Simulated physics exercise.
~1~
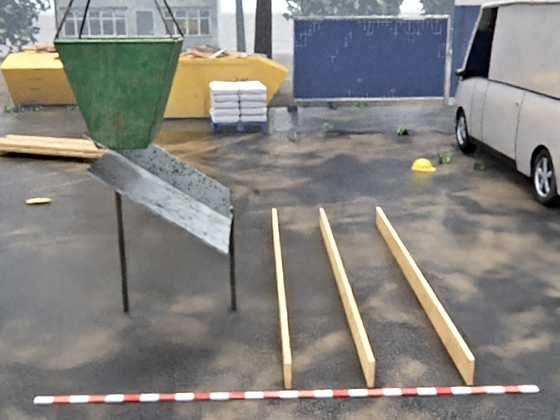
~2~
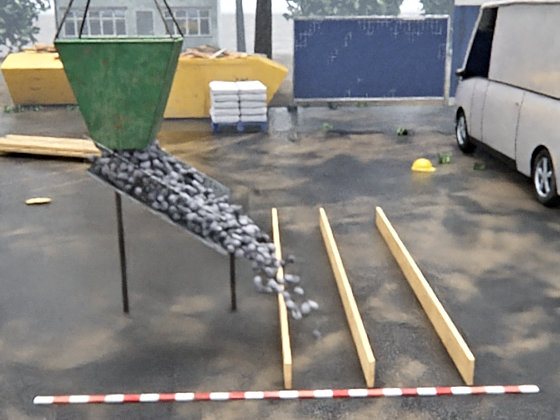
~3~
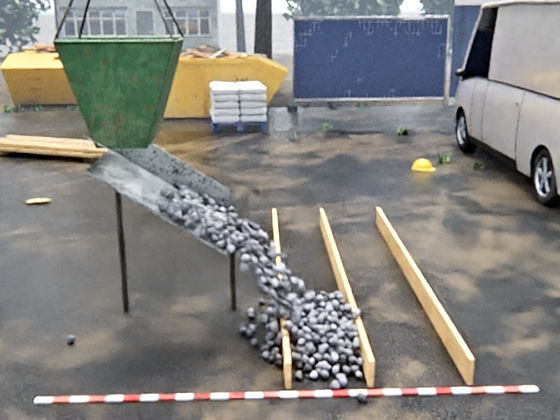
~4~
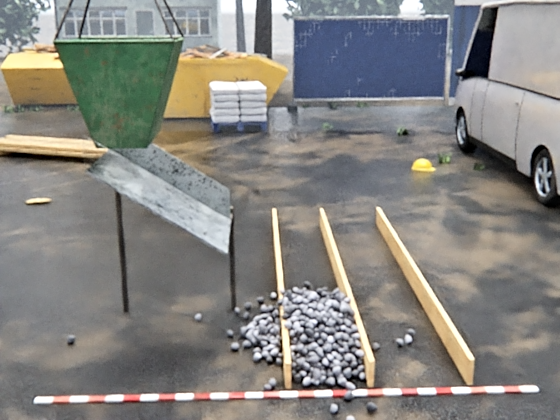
The footage shows grey cobbles dropping from a green skip onto a sloping steel chute, sliding down to the right and tumbling among wooden planks on the ground. The chute empties, leaving most stones heaped in the left bay, with some scattered to its left and a few in the right bay.
